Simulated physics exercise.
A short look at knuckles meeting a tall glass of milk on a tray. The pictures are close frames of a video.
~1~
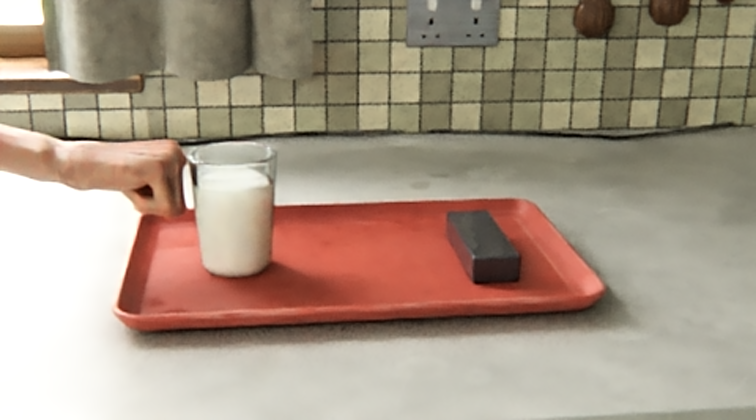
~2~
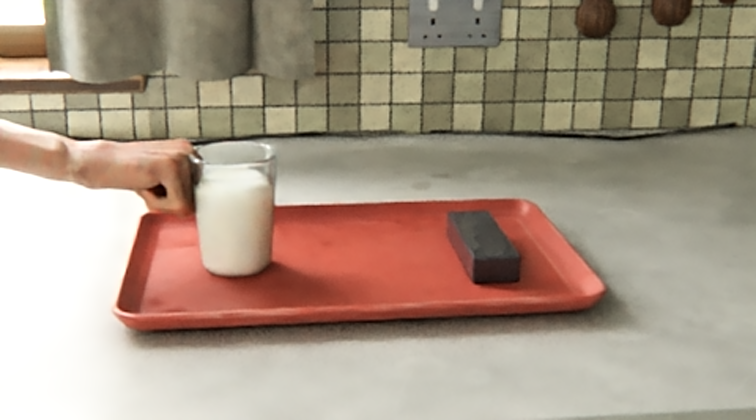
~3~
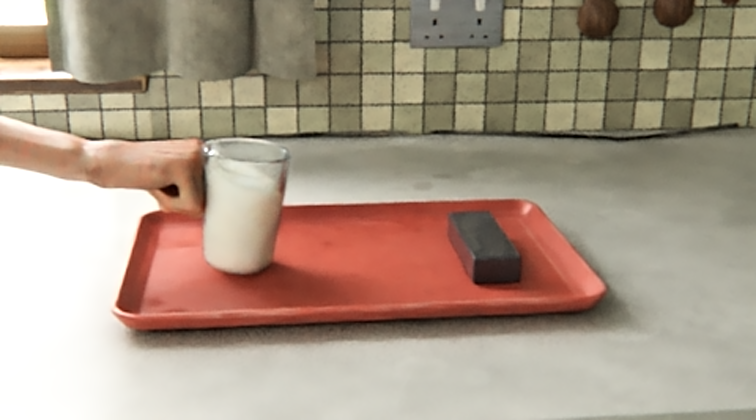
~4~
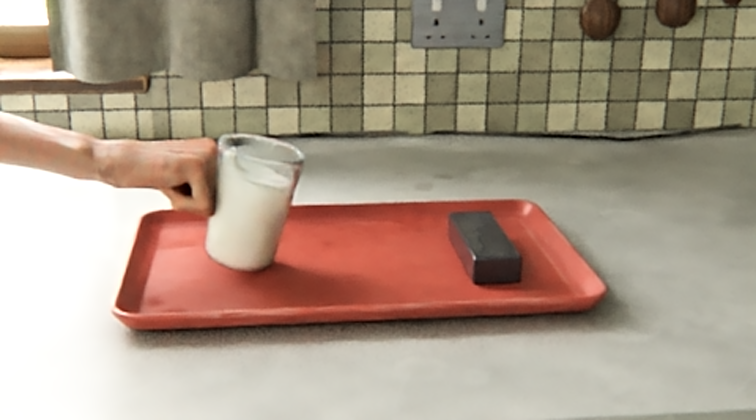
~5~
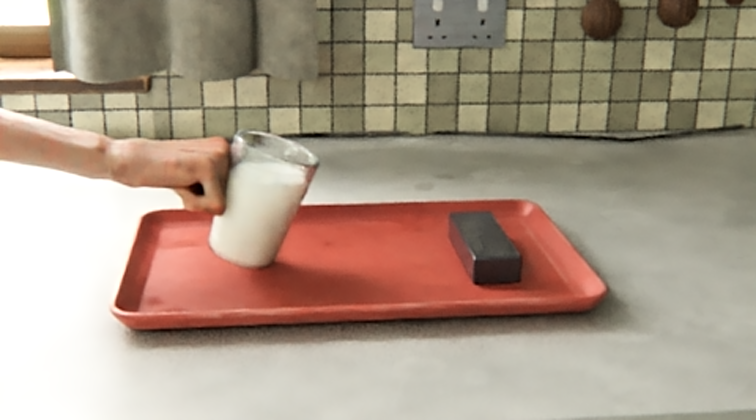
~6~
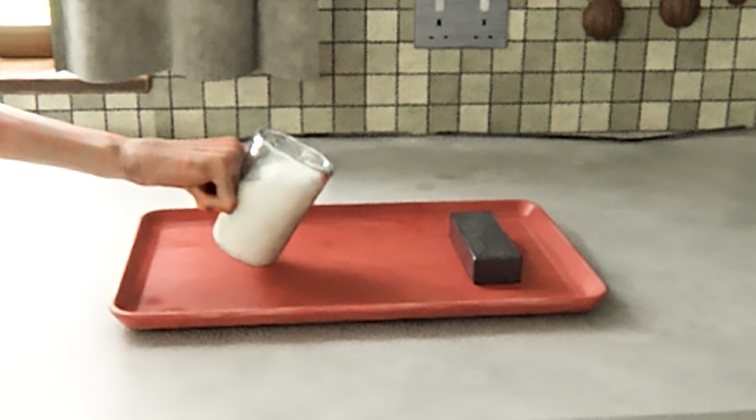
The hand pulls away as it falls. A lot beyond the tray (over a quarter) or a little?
As it turns out, less than a quarter leaves the tray.
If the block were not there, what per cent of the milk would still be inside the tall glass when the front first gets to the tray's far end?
Near 50 %.
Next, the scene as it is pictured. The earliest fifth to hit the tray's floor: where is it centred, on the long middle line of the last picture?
Around (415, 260).
A moment on, the tall glass lies on its side and 97 per cent is in the glass, 1 on the tray and 2 above or beyond its rim.
Next, the tall glass lies on its side and 58 per cent is in the glass, 31 on the tray and 11 above or beyond its rim.
Then the tall glass lies on its side and 32 per cent is in the glass, 42 on the tray and 27 above or beyond its rim.
Later the tall glass lies on its side and 16 per cent is in the glass, 66 on the tray and 18 above or beyond its rim.
Finally, 82 per cent is held by tray and glass, 18 is off the tray.
